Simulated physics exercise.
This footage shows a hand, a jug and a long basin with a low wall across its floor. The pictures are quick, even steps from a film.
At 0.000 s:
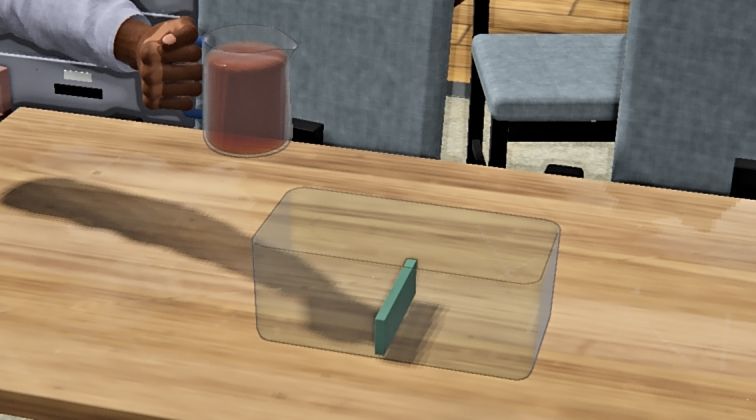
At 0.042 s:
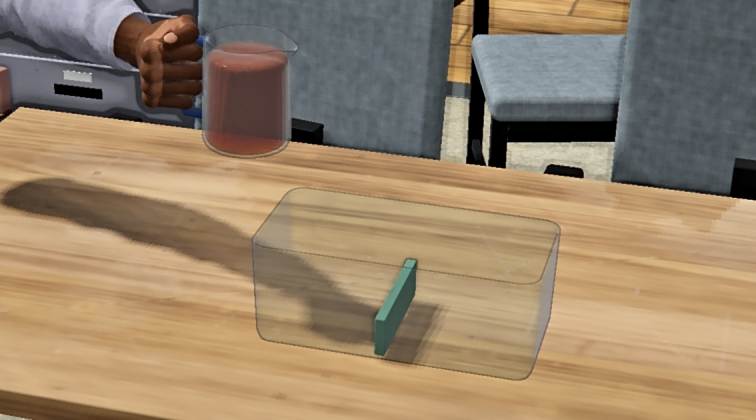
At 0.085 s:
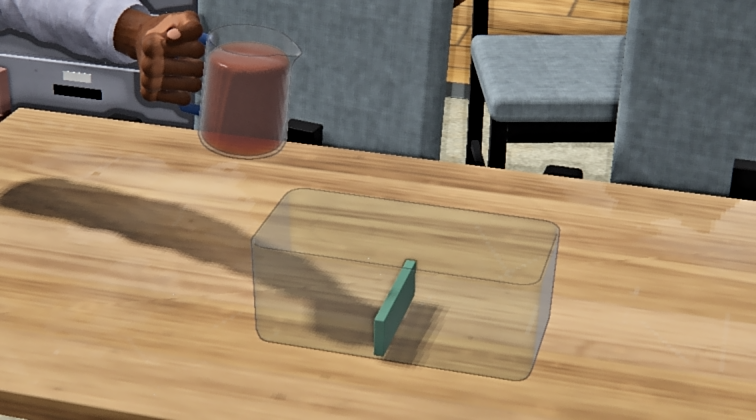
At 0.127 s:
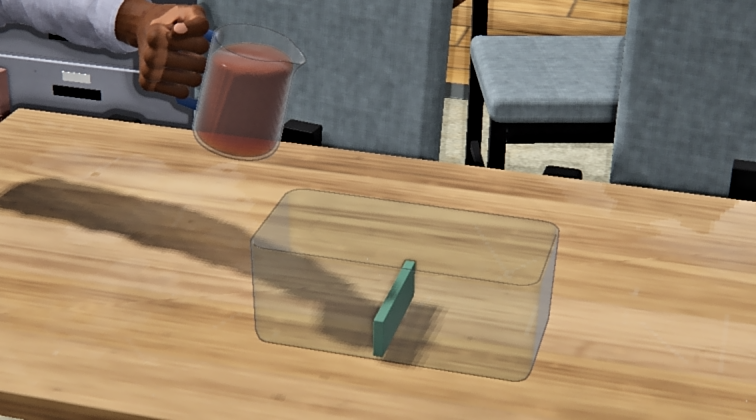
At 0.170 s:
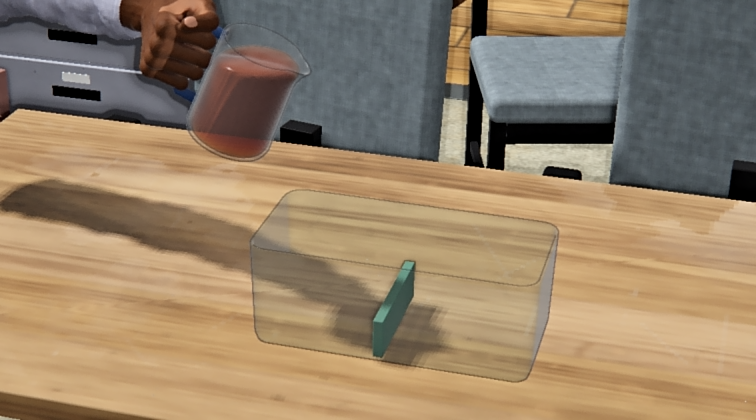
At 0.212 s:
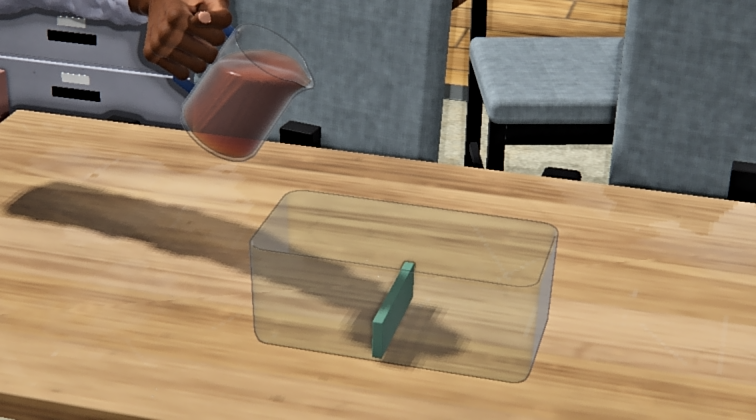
A dark-skinned hand in a pale sleeve, at upper left, holds a clear jug of red liquid upright, then tilts it steadily to the right, its spout dipping and the liquid shifting inside. Below it, on a light wooden table, sits a long transparent basin with a low green wall across its floor. The unmoving view looks down across the table toward grey chairs, as shadows shift slightly.
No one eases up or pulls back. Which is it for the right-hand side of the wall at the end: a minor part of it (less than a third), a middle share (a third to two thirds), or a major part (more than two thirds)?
It holds a minor part.
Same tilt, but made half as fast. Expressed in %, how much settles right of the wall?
I'd say close to 5 %.
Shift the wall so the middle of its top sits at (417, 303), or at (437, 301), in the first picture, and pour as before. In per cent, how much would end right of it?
The first gives 10 %, the second 10 %.
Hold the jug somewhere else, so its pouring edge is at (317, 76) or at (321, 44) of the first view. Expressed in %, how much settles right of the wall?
The first start yields 20 per cent, the second 60 per cent.
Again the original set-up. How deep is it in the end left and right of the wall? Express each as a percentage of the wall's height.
The left side sits at 60 per cent and the right side at 0.
A moment on, the jug is tipped on its side and 67 per cent is still to pour, 8 is left of the wall and 0 right of it.
Next, the jug is tipped on its side and 29 per cent is still to pour, 48 is left of the wall and 0 right of it.
Then the jug is tipped on its side and 11 per cent is still to pour, 70 is left of the wall and 5 right of it.
Later the jug is tipped on its side and 4 per cent is still to pour, 82 is left of the wall and 6 right of it.
Finally, 87 per cent lies left of the wall, 8 right of it and 5 outside.
